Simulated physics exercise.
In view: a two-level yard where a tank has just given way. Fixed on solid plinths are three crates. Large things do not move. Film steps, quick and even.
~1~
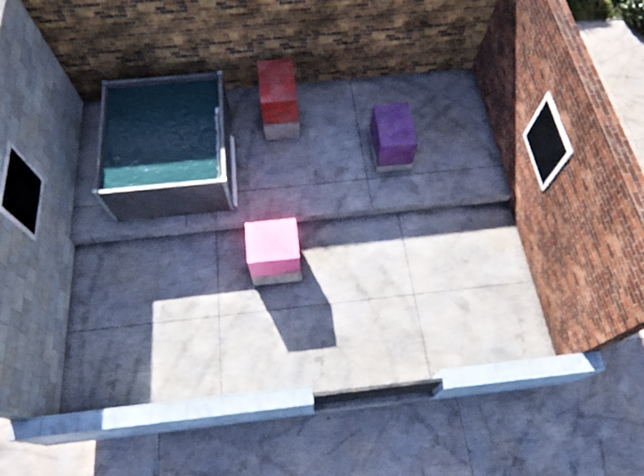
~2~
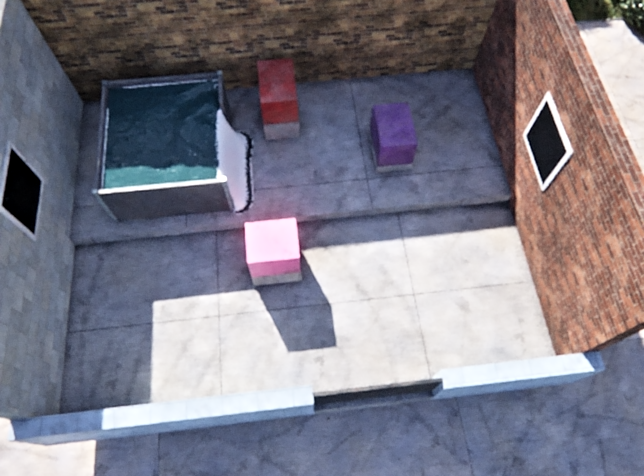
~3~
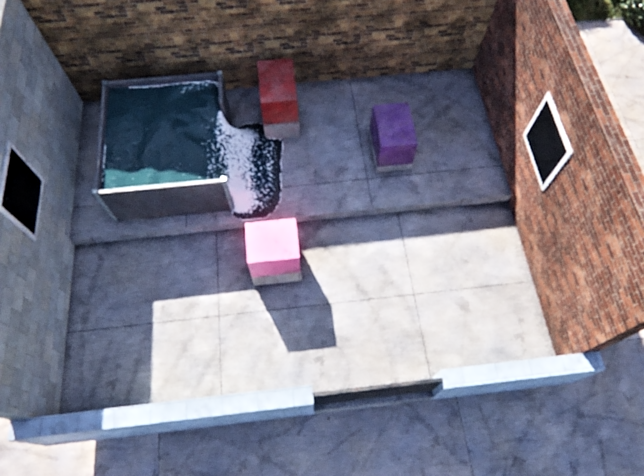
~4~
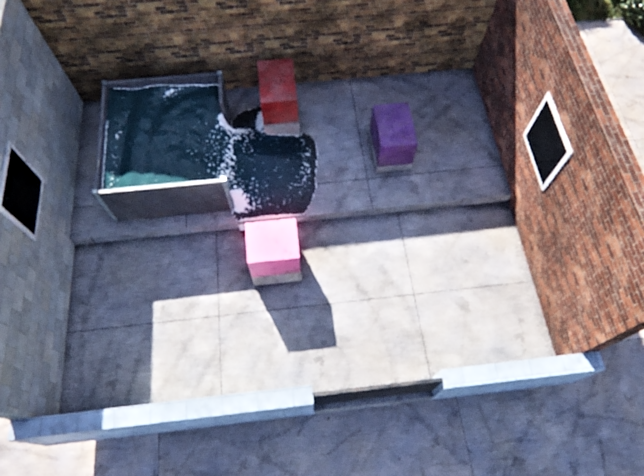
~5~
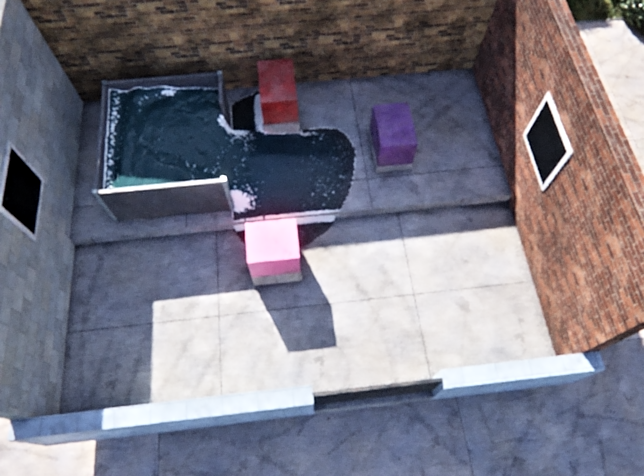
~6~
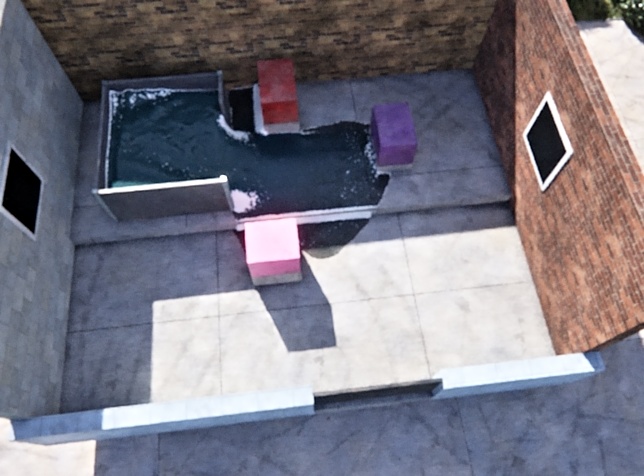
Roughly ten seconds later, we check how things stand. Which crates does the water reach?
The pink crate is not reached; the red crate is not reached; the purple crate is reached.
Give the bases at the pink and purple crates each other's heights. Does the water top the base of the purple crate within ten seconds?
The purple crate gets flooded.
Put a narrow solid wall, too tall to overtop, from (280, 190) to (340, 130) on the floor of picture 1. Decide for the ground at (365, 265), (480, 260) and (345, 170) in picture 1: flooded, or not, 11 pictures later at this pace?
One by one: Soaked, soaked, spared.
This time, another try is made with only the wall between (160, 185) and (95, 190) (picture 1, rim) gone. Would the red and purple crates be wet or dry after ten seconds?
Red crate stays untouched; purple crate stays untouched.
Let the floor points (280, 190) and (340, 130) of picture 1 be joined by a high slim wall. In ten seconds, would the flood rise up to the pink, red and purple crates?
Pink is flooded; red is flooded; purple is left untouched.
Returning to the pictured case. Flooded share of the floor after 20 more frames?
My estimate is close to 65 per cent.
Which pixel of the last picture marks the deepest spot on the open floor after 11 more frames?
I would point to (366, 155).
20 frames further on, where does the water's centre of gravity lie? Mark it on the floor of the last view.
Around pixel (340, 201).
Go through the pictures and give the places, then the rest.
Still water in the open tank at (163, 132), in the first frame.
Water pours out at (226, 160) and has run to (238, 211), in the second frame.
The front is at (264, 212), out from the gap at (227, 162), in the third frame.
Water pours out at (227, 163) and has run to (311, 146), in the fourth frame.
Water pours out at (227, 164) and has run to (346, 145), in the fifth frame.
The front is at (384, 178), out from the gap at (227, 164), in the sixth frame.
A moment on, water covers 35 % of the floor; the pink crate water round its plinth, the red crate water round its plinth, the purple crate water round its plinth.
Next, water covers 55 % of the floor; the pink crate water round its plinth, the red crate water round its plinth, the purple crate water round its plinth.
Then, water covers 65 % of the floor; the pink crate water round its plinth, the red crate water round its plinth, the purple crate water round its plinth.
Later, water covers 95 % of the floor; the pink crate water round its plinth, the red crate water round its plinth, the purple crate water round its plinth.
In the end, water covers 100 % of the floor; the pink crate stayed above the water, the red crate stayed above the water, the purple crate was topped.
